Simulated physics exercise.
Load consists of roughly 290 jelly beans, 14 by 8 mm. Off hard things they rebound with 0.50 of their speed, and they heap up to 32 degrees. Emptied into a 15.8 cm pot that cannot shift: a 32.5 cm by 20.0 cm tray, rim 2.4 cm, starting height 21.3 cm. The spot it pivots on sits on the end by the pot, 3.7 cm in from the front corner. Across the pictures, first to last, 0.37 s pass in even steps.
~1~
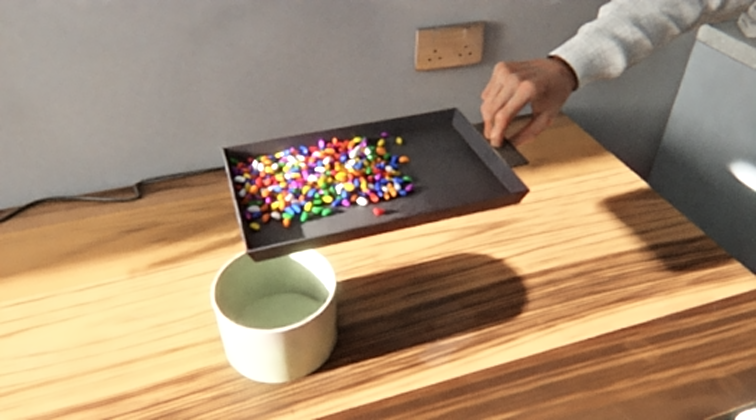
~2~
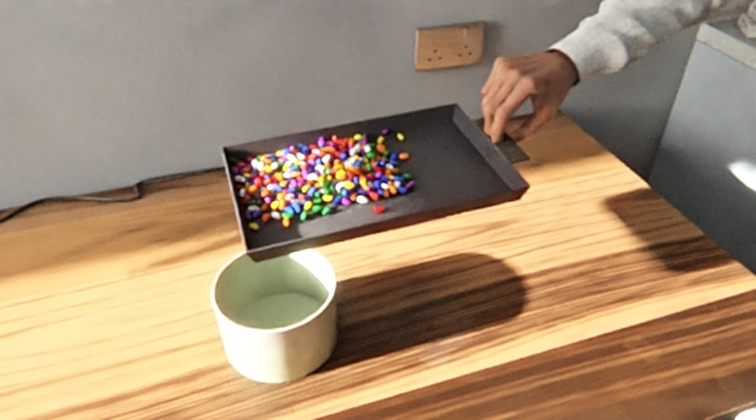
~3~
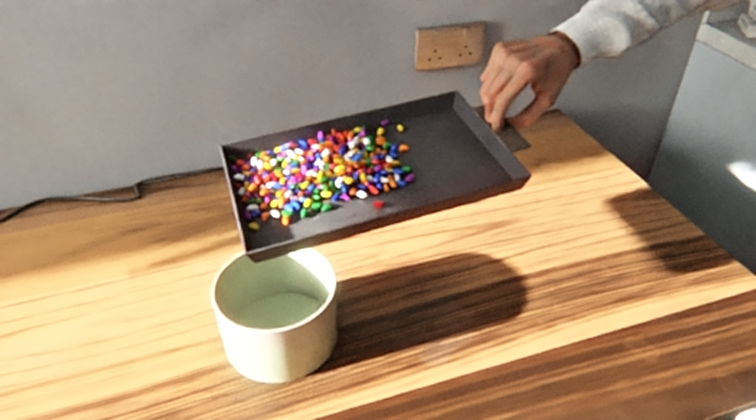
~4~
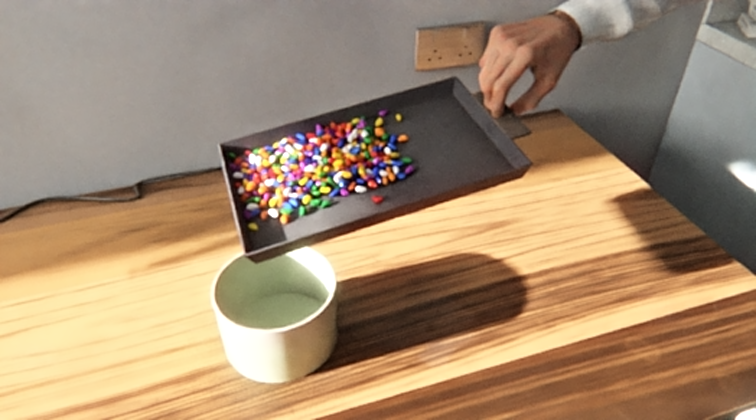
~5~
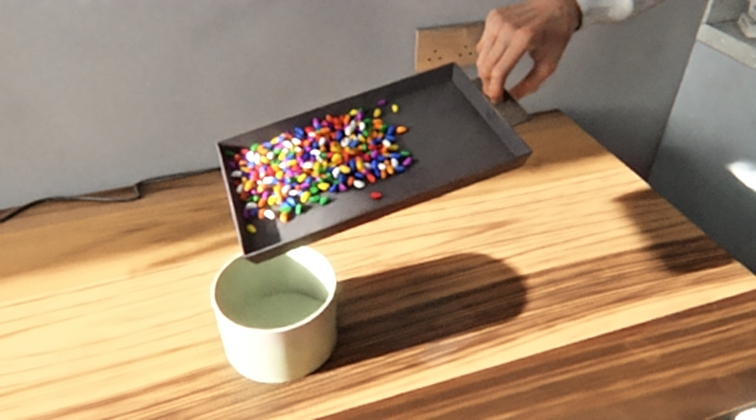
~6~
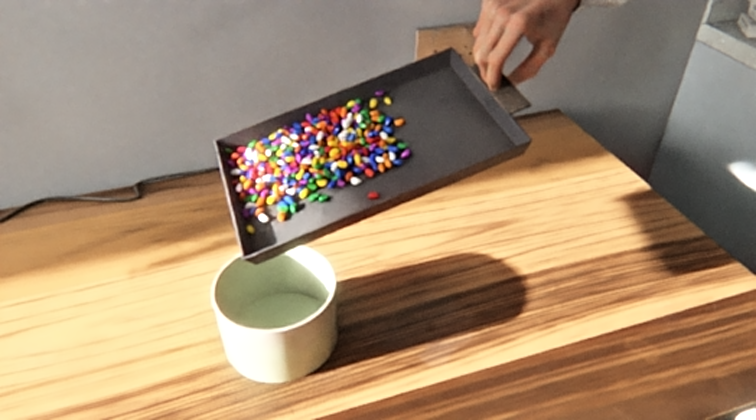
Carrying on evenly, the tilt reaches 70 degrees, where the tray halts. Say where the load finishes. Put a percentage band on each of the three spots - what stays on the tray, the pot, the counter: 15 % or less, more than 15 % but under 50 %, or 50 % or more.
Left on the tray: In between; pot: Up to 15 %; counter: 50 % or more.
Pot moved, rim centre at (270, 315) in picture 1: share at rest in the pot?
Some 40 per cent.
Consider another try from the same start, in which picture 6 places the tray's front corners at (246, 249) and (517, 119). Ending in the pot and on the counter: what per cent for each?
In the pot: 10 per cent; on the counter: 45 per cent.
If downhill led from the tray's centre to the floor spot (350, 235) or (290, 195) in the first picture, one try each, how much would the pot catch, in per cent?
Roughly 0 per cent on the first try and 10 per cent on the second.
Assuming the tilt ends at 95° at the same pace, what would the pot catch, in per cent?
In that case, near 0 percent.
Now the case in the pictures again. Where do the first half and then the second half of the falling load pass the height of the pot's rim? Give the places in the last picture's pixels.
Early: About (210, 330); late: About (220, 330).
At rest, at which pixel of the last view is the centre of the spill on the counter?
At rest, its centre lies at about (191, 414).
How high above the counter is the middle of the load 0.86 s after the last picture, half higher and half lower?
The halfway mark is near 26 cm.
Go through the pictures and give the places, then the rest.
Tray tilt 0 degrees, front corners at (252, 246) and (522, 188); middle of the pieces at (323, 177); pot at (274, 284), in the first picture.
Tray tilt 1 degrees, front corners at (252, 246) and (522, 184); middle of the pieces at (323, 175), in the second picture.
Tray tilt 4 degrees, front corners at (251, 247) and (523, 174), lowest corner left front; middle of the pieces at (322, 170), in the third picture.
Tray tilt 8 degrees, front corners at (250, 249) and (524, 162), lowest corner left front; middle of the pieces at (321, 165), in the fourth picture.
Tray tilt 12 degrees, front corners at (249, 250) and (523, 150), lowest corner left front; middle of the pieces at (319, 160), in the fifth picture.
Tray tilt 16 degrees, front corners at (248, 251) and (522, 139), lowest corner left front; middle of the pieces at (317, 155); pot at (274, 284), in the sixth picture.
Then, 0.51 s after the last picture, tilt 41 degrees; the tray holds 100 %, the pot 0 %.
Then, 0.86 s after the last picture, tilt 59 degrees; the tray holds 95 %, the pot 0 %.
Then, 1.29 s after the last picture, tilt 70 degrees; the tray holds 50 %, the pot 0 %.
In the end, tray 25 %, pot 5 %, counter 70 %.
